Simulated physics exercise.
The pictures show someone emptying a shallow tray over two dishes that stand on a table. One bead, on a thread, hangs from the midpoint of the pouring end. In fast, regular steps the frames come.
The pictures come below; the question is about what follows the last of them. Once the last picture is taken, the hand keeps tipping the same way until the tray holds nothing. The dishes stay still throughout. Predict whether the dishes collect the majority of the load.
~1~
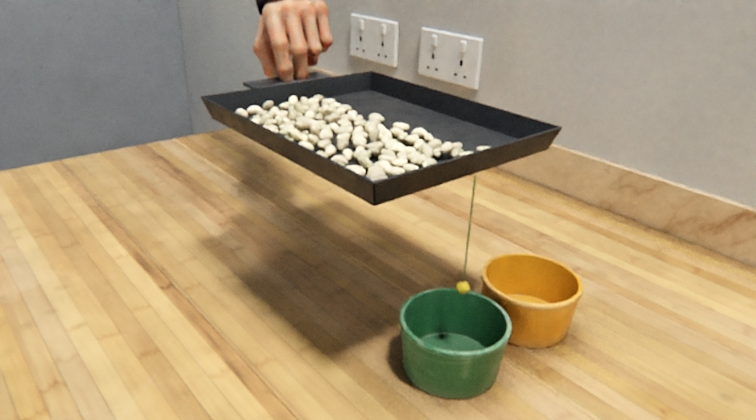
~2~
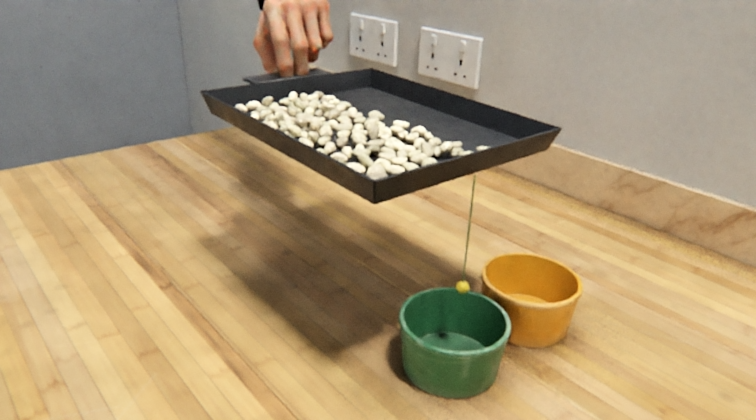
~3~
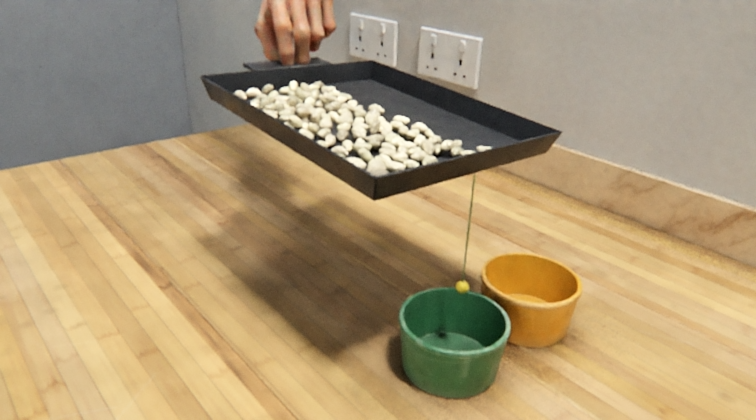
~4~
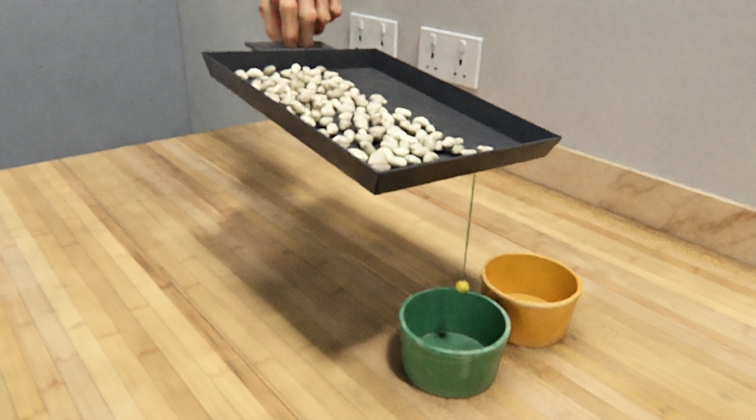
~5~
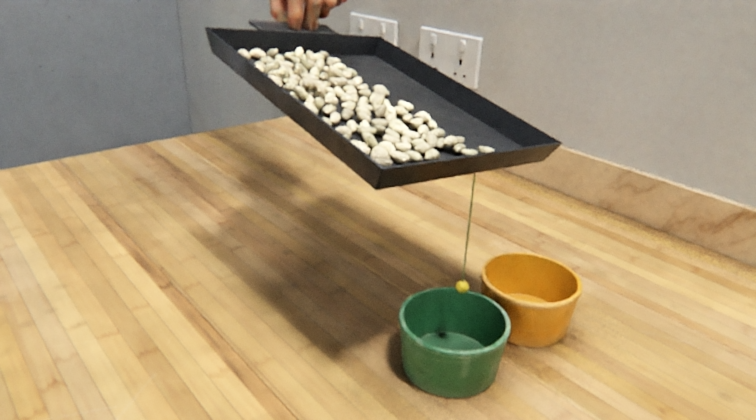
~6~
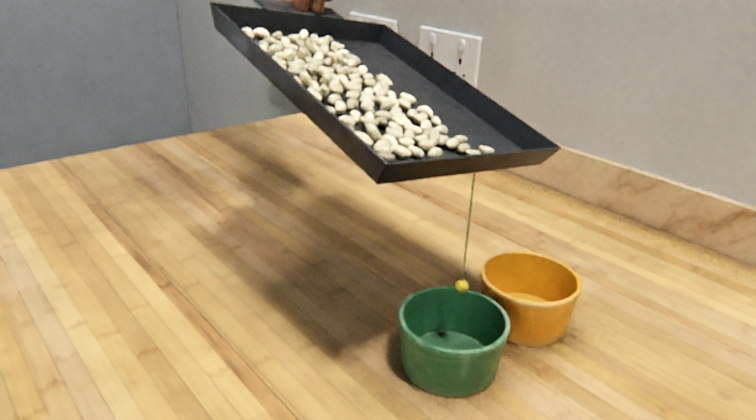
They do collect the majority.
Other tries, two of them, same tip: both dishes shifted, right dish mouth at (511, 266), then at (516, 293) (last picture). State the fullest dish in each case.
Result, try one: The dish at right; try two: The dish at right.
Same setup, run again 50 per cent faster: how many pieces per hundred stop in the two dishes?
It would be some 70 in a hundred.
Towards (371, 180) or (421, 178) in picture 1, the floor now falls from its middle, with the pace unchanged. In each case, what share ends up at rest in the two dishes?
For the first aim it is 0 in a hundred, for the second 10 in a hundred.
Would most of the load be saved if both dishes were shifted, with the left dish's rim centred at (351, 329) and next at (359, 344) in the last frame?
The pair would catch the lesser share the first time and the lesser share the second time.
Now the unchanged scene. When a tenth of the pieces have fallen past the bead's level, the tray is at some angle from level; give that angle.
Roughly 70 degrees.
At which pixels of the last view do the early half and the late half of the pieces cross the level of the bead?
(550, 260) first, (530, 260) later.
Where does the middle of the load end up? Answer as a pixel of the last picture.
Near (532, 306), more or less.
Soon, tray tipped steeply; most on the tray; a small part in the right dish; a stray few outside both; a small part in the air.
A while on, tray tipped past a quarter turn; a stray few on the tray; most in the right dish; about a quarter outside both; a stray few in the air.
Towards the end, tray tipped past a quarter turn; most in the right dish; about a quarter outside both.
Finally, tray tipped past a quarter turn; none in the left dish; most in the right dish; about a quarter outside both.
